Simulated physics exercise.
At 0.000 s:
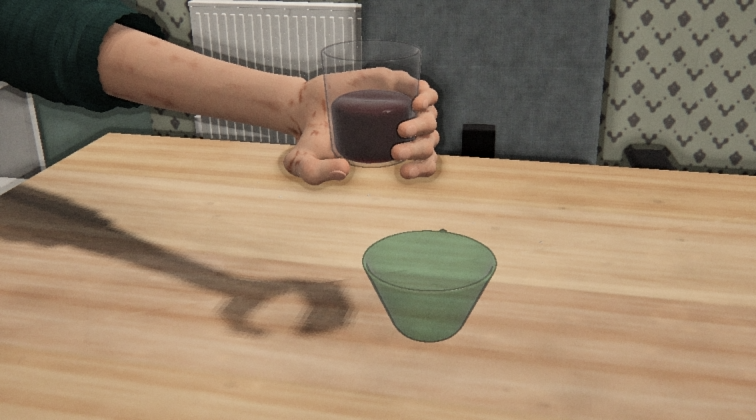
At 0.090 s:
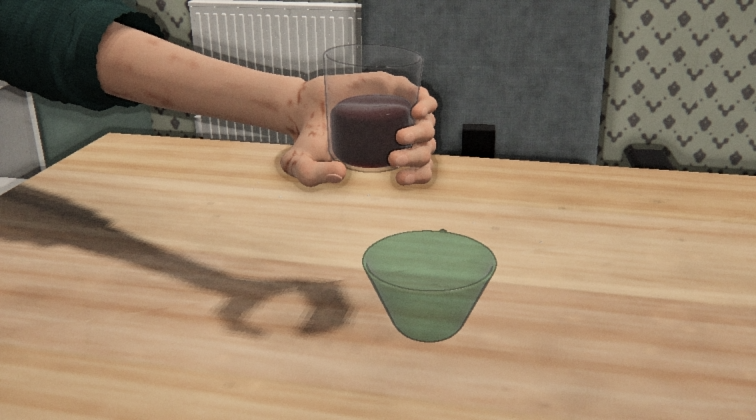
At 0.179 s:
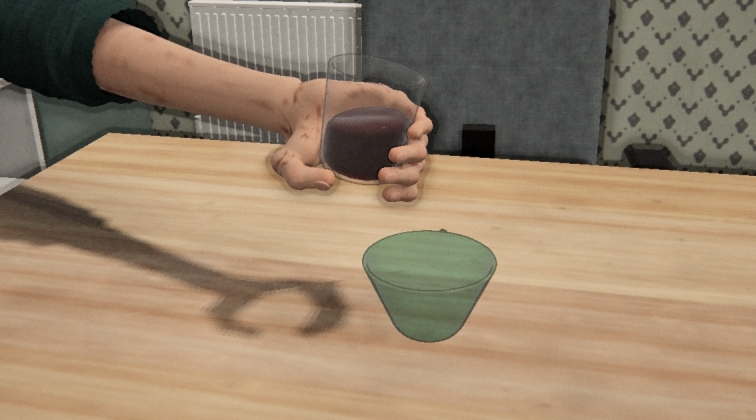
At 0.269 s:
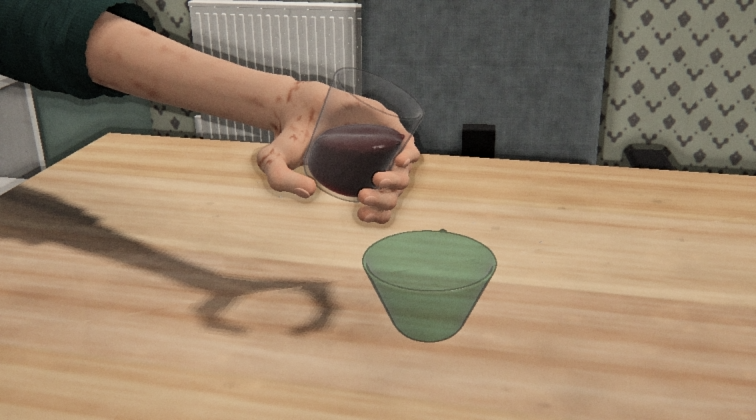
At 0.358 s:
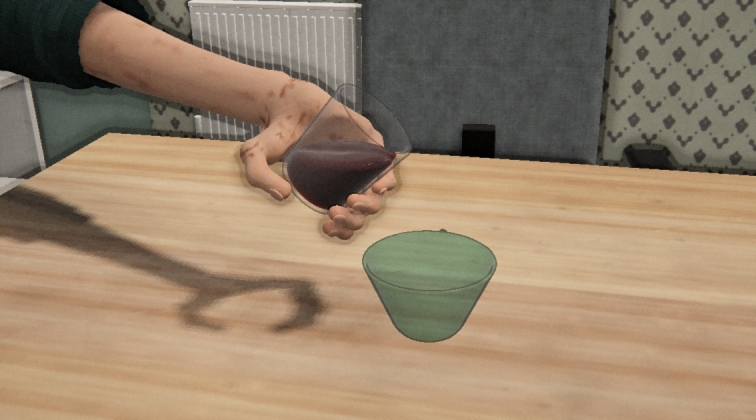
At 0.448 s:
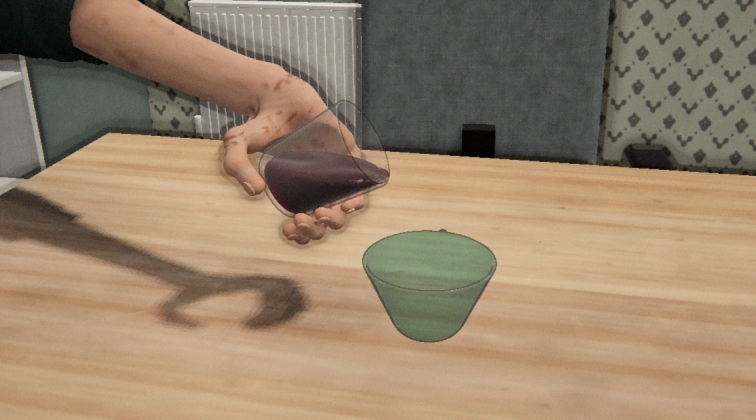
On a wooden table stands an empty greenish cup, while beyond it a hand holds up a clear glass of dark wine, then leans it steeply to the right, the glass lowering and shifting left as the wine slants toward its rim.
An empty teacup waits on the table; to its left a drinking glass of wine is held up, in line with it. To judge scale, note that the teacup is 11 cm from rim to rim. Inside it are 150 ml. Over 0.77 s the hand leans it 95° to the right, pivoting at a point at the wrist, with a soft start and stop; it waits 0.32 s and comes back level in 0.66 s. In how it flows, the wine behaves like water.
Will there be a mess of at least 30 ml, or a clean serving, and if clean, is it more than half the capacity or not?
A mess of 30 ml or more.
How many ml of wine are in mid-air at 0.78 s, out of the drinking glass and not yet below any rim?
Roughly 50 ml at that time.
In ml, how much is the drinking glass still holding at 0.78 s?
Roughly 60 ml is still in there.
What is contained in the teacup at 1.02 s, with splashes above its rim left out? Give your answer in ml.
About 20 ml.
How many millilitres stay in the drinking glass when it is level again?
I'd say some 10 ml.
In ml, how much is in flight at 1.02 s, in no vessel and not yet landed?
Around 20 ml is in the air.
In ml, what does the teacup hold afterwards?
It holds around 20 ml.
Then, 0.78 s in, the tilt is 95° and the teacup has 15 ml, the drinking glass 65 ml, and 25 ml is on the table.
Then, 1.02 s in, the tilt is 95° and the teacup has 20 ml, the drinking glass 15 ml, and 90 ml is on the table.
Then, 1.28 s in, the tilt is 78° and the teacup has 20 ml, the drinking glass 5 ml, and 120 ml is on the table.
Then, 1.55 s in, the tilt is 20° and the teacup has 20 ml, the drinking glass 5 ml, and 120 ml is on the table.
Finally, the teacup has 20 ml, the drinking glass 5 ml, and 120 ml is on the table.
